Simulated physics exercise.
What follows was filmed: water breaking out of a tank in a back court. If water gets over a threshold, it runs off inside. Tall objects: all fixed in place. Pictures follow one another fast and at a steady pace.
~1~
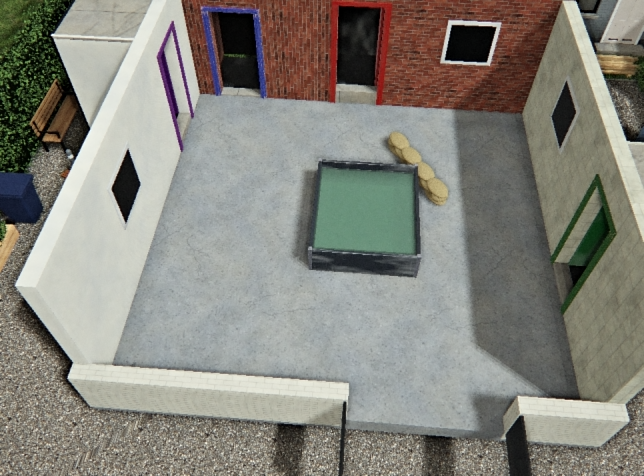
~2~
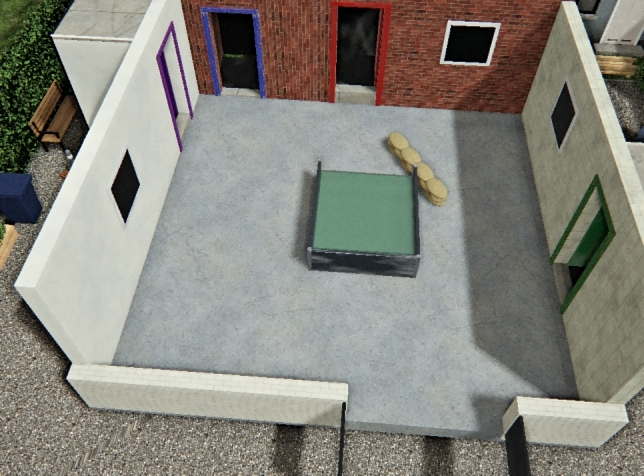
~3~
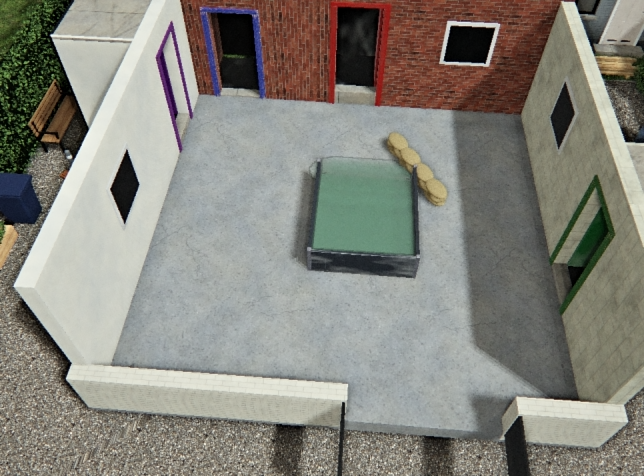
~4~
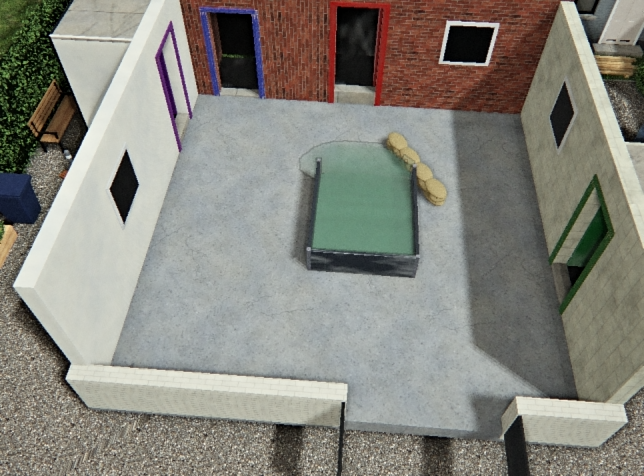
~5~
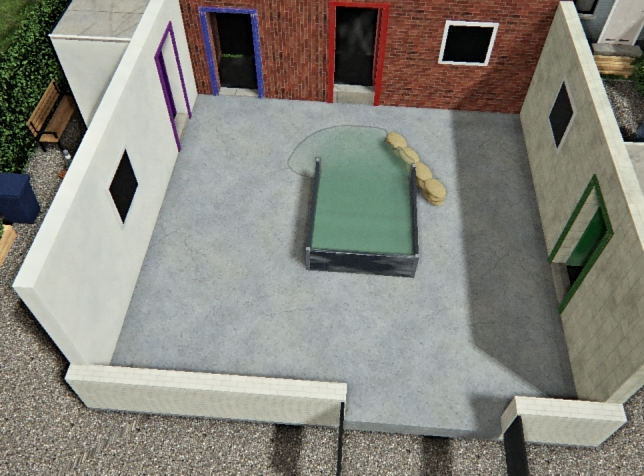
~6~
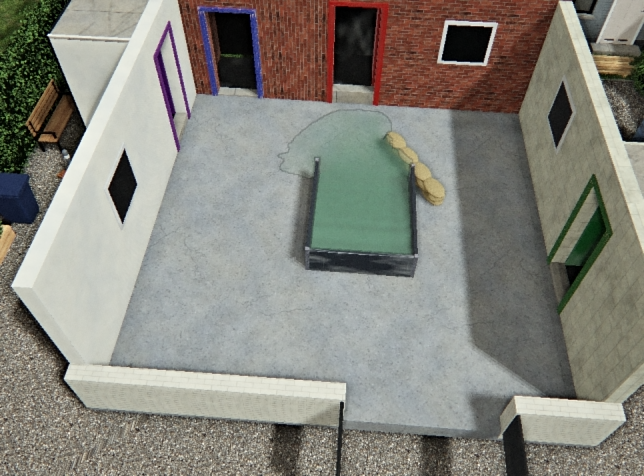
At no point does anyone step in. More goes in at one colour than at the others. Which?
It is blue.
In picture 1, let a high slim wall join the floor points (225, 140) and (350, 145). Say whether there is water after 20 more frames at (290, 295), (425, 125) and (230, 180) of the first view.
Going through them in order, I get high and dry, inundated and inundated.
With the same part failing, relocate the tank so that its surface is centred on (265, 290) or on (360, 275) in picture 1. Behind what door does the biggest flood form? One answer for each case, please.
The blue door, then the one in blue.
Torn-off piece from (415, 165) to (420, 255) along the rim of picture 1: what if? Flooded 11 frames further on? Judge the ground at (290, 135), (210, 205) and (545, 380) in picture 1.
The first spot is left untouched, the second left untouched, the third soaked through.
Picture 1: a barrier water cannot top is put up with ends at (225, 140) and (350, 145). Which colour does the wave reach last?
My pick is the green one.
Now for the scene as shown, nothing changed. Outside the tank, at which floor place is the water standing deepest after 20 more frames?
Deepest point: About (195, 100).
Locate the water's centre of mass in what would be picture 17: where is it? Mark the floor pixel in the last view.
Somewhere near (350, 163).
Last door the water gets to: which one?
It's the green-painted one.
A moment on, water covers 15 % of the floor; blue door not reached, green door not reached, red door wet at the sill, nothing in, purple door not reached.
Next, water covers 20 % of the floor; blue door wet at the sill, nothing in, green door not reached, red door wet at the sill, nothing in, purple door not reached.
Then, water covers 30 % of the floor; blue door a trickle in, green door not reached, red door wet at the sill, nothing in, purple door wet at the sill, nothing in.
Later, water covers 60 % of the floor; blue door some in, green door wet at the sill, nothing in, red door wet at the sill, nothing in, purple door a trickle in.
In the end, water covers 90 % of the floor; blue door a lot in, green door wet at the sill, nothing in, red door wet at the sill, nothing in, purple door a trickle in; the blue door has let in the most.
